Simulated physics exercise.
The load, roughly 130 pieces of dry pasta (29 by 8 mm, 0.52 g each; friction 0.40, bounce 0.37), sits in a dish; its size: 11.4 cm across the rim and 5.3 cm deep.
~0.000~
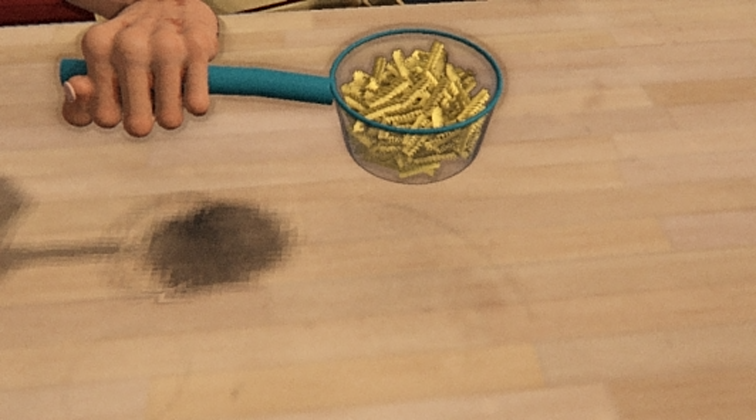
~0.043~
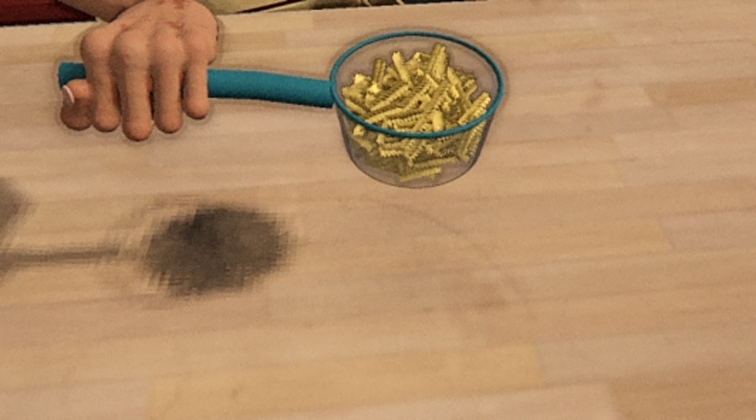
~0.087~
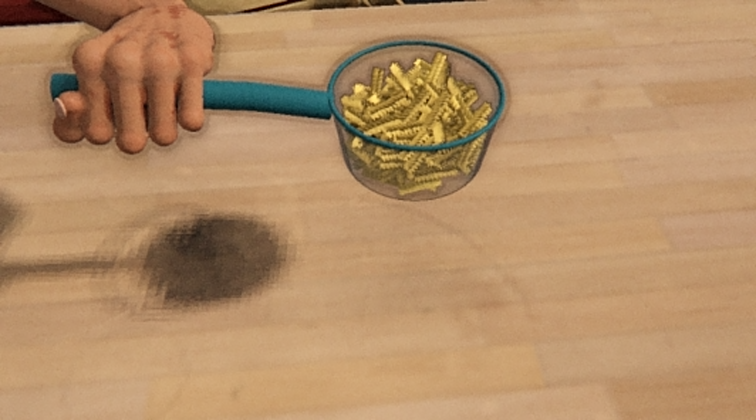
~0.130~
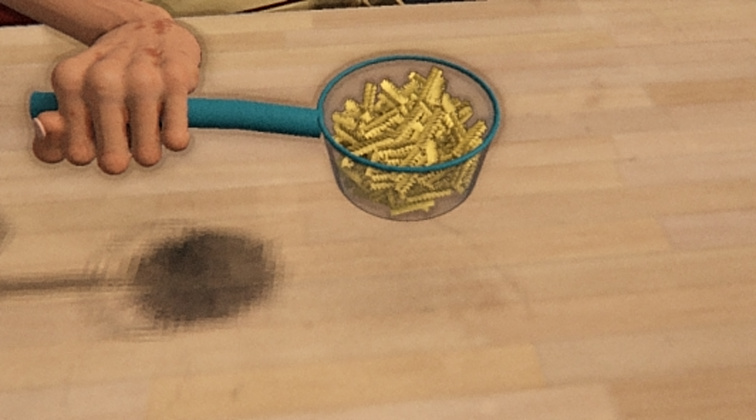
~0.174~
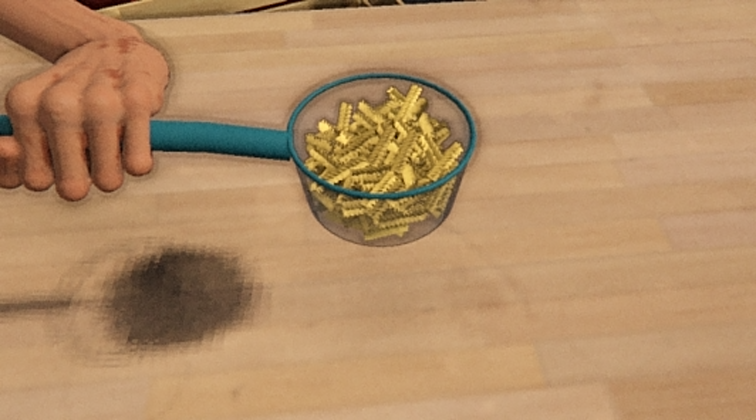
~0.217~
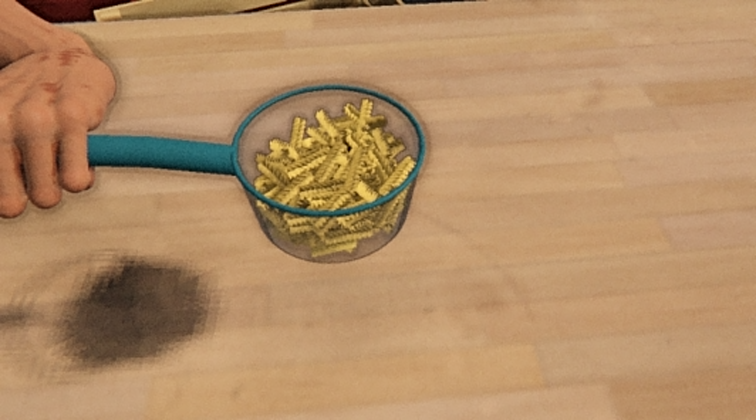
The clip opens with a hand gripping the teal handle of a clear, teal-rimmed dish filled with yellow pasta pieces, above a wooden surface with dark shadows on it. The dish barely shifts at first, then the hand moves it toward the viewer and increasingly to the left, keeping it level.
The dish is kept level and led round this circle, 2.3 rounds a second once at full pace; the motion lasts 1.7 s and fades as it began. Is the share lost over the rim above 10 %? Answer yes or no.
Share spilt, set against 10 %: Yes.
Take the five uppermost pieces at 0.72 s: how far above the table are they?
About 18 cm.
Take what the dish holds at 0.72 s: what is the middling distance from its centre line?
Roughly 3.5 cm.
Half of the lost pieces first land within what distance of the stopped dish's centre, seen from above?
Some 24 cm.
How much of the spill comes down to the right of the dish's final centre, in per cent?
Some 70 per cent.
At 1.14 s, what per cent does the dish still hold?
Some 90 per cent of the load.
After 0.72 s, dish 100 %; middle of the pieces not yet landed near (257, 166).
After 1.14 s, dish 90 %, in the air 5 %; middle of the pieces not yet landed near (278, 177).
After 1.52 s, fallen behind where it stops 5 %, fallen in front of where it stops 5 %, dish 80 %, fallen left of where it stops 5 %, in the air 5 %; middle of the pieces not yet landed near (376, 176).
After 1.89 s, fallen in front of where it stops 10 %, dish 75 %, fallen left of where it stops 5 %, fallen right of where it stops 10 %; middle of the pieces not yet landed near (225, 132).
By 2.3 s all is still; fallen in front of where it stops 10 %, dish 75 %, fallen left of where it stops 5 %, fallen right of where it stops 10 %.
